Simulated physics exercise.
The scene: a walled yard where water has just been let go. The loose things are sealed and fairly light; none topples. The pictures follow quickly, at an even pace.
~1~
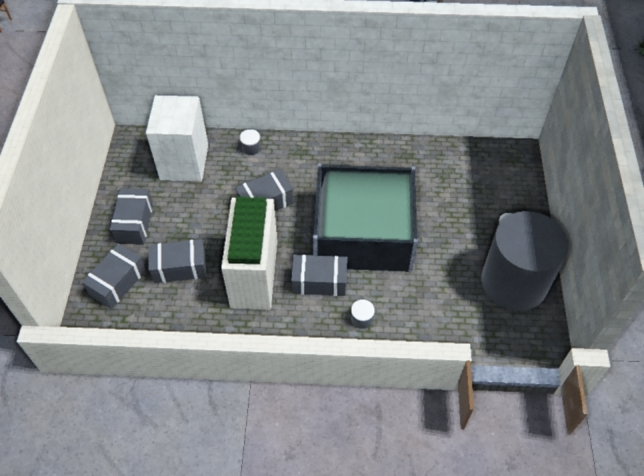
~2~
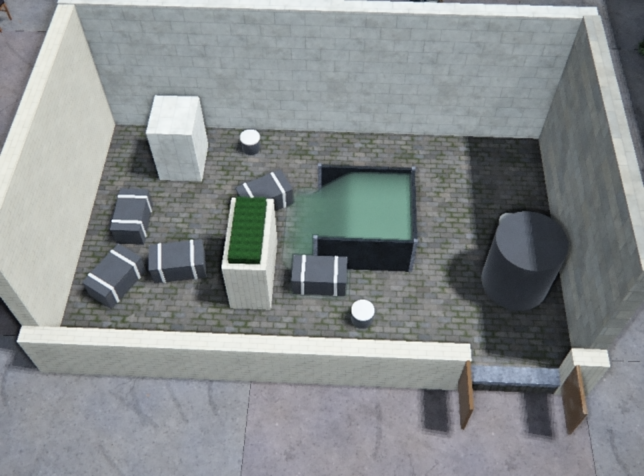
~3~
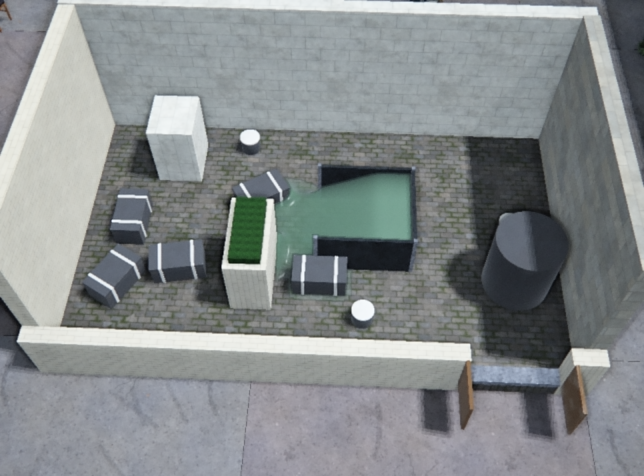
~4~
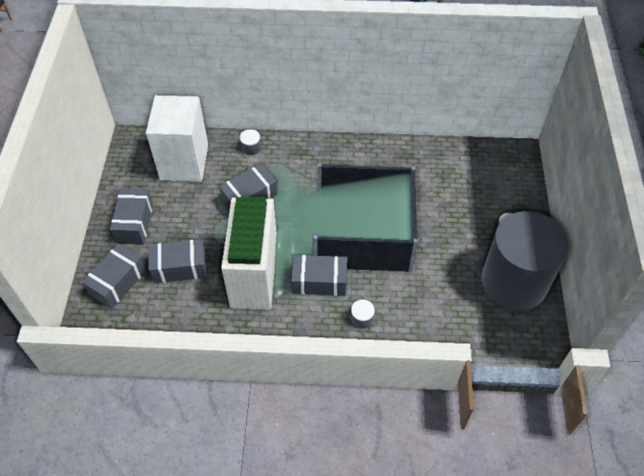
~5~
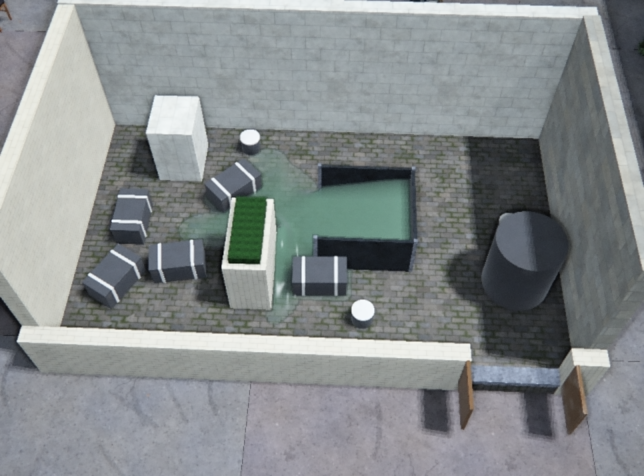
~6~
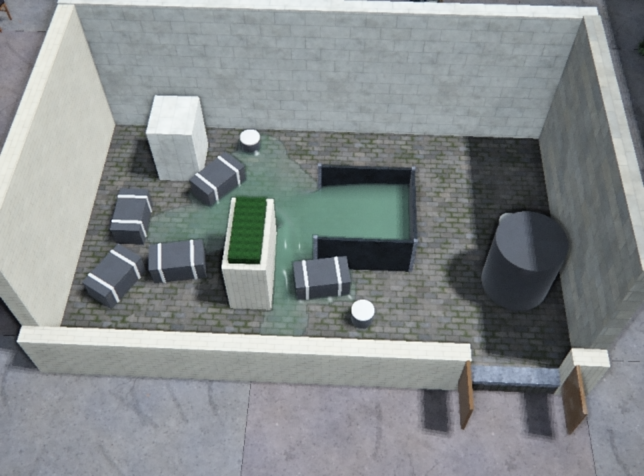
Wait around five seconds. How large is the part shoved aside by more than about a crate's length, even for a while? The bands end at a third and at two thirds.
That comes to one to two thirds.
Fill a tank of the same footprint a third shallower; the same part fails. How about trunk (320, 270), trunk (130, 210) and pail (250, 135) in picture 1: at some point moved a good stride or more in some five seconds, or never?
As listed: Short of that, pushed that far, shifted that much.
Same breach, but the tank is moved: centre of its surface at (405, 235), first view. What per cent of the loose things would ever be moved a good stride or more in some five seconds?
Roughly 60 per cent.
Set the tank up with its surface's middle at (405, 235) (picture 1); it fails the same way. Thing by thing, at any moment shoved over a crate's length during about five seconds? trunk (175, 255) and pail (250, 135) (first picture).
In that order: No, no.
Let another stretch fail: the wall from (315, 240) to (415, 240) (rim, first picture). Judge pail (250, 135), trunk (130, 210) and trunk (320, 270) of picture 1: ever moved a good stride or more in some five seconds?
One after the other: Short of that, never so far, shifted that much.
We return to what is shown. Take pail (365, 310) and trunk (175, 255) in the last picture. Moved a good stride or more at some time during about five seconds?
In turn: Never so far, under that.
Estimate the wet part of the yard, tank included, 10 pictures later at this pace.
Roughly 50 per cent.
A moment on, 1 of 8 are well off their spots; 0 afloat.
Next, 2 of 8 are well off their spots; 3 afloat.
Later, 4 of 8 are well off their spots; 3 afloat.
In the end, 5 of 8 are well off their spots, and 5 have been at some point; 4 afloat.
